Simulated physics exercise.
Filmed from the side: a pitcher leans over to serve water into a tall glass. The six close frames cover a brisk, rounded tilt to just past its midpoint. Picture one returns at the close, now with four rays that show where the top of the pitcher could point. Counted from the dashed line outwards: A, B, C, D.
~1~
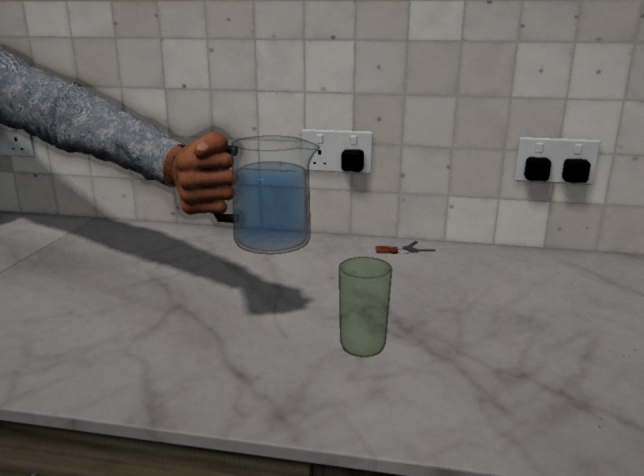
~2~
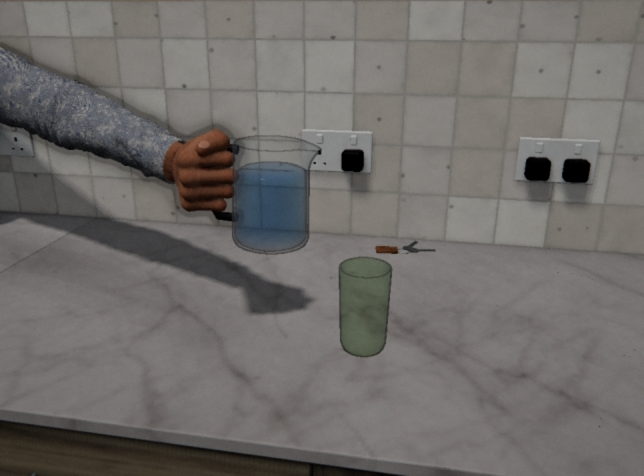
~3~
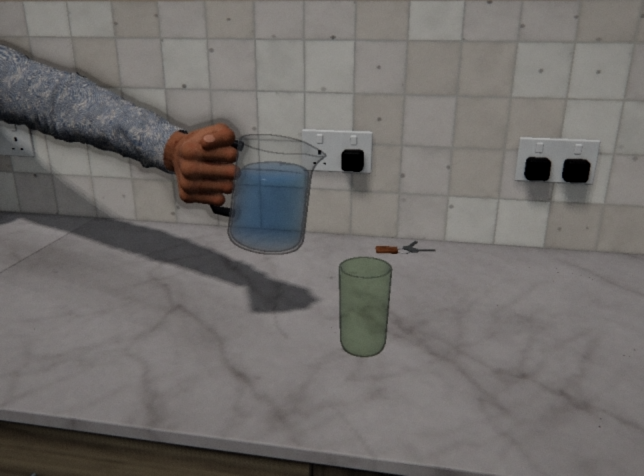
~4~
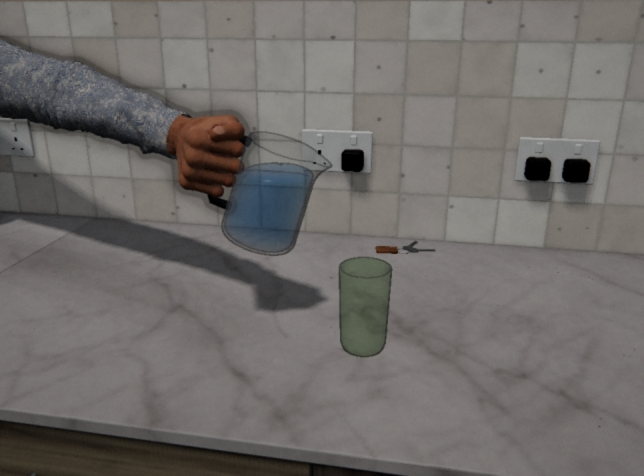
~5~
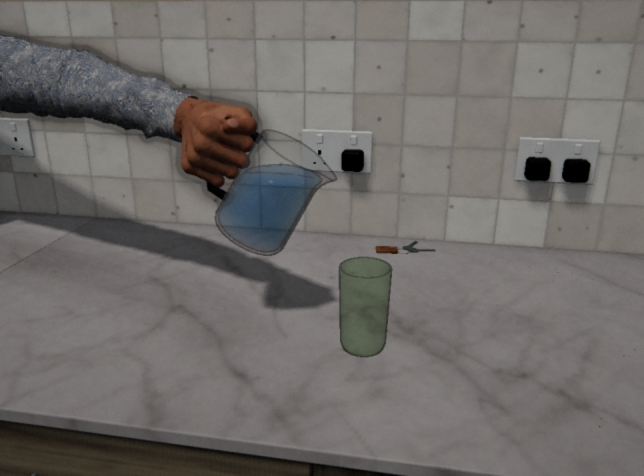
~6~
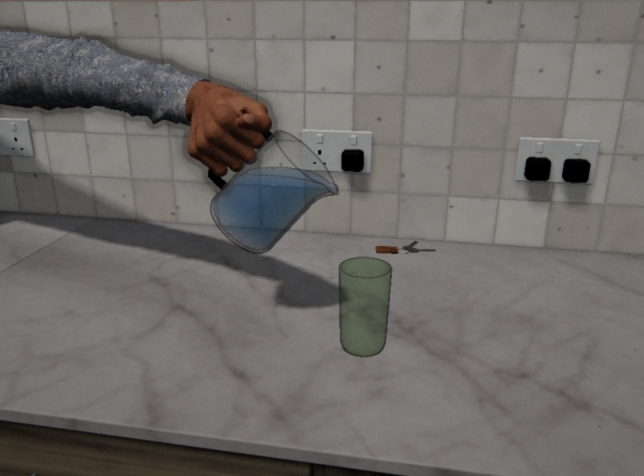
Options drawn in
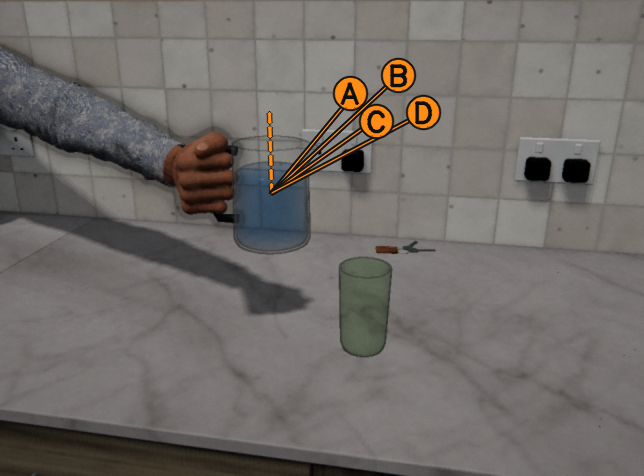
On a marbled kitchen counter against a tiled wall, a hand in a grey sleeve holds a clear pitcher of blue water upright, up and to the left of a tall green glass. The hand tilts the pitcher steadily rightward, lowering its lip toward the glass, while the water stays inside.
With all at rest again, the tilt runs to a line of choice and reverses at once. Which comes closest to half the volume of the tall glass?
D.
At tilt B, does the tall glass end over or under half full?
Under.
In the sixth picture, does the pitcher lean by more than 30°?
Yes, it does.
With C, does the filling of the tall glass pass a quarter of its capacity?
Yes.
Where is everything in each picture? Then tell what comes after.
Upright, lip at (318, 147); rim of the tall glass round (365, 267); nothing has left yet, in the first picture.
Tipped about 2°, lip at (320, 149); nothing has left yet, in the second picture.
Tipped about 8°, lip at (324, 155); nothing has left yet, in the third picture.
Tipped about 18°, lip at (330, 166); nothing has left yet, in the fourth picture.
Tipped about 30°, lip at (335, 179); nothing has left yet, in the fifth picture.
Tipped about 42°, lip at (337, 193); nothing has left yet, in the sixth picture.
In orange, A at (341, 108); B at (386, 87); C at (361, 129); D at (408, 120).
Choosing A, the tall glass ends with about 7 % of what it can hold.
Choosing B, the tall glass ends with about 16 % of what it can hold.
Choosing C, the tall glass ends with about 29 % of what it can hold.
Choosing D, the tall glass ends with about 46 % of what it can hold.
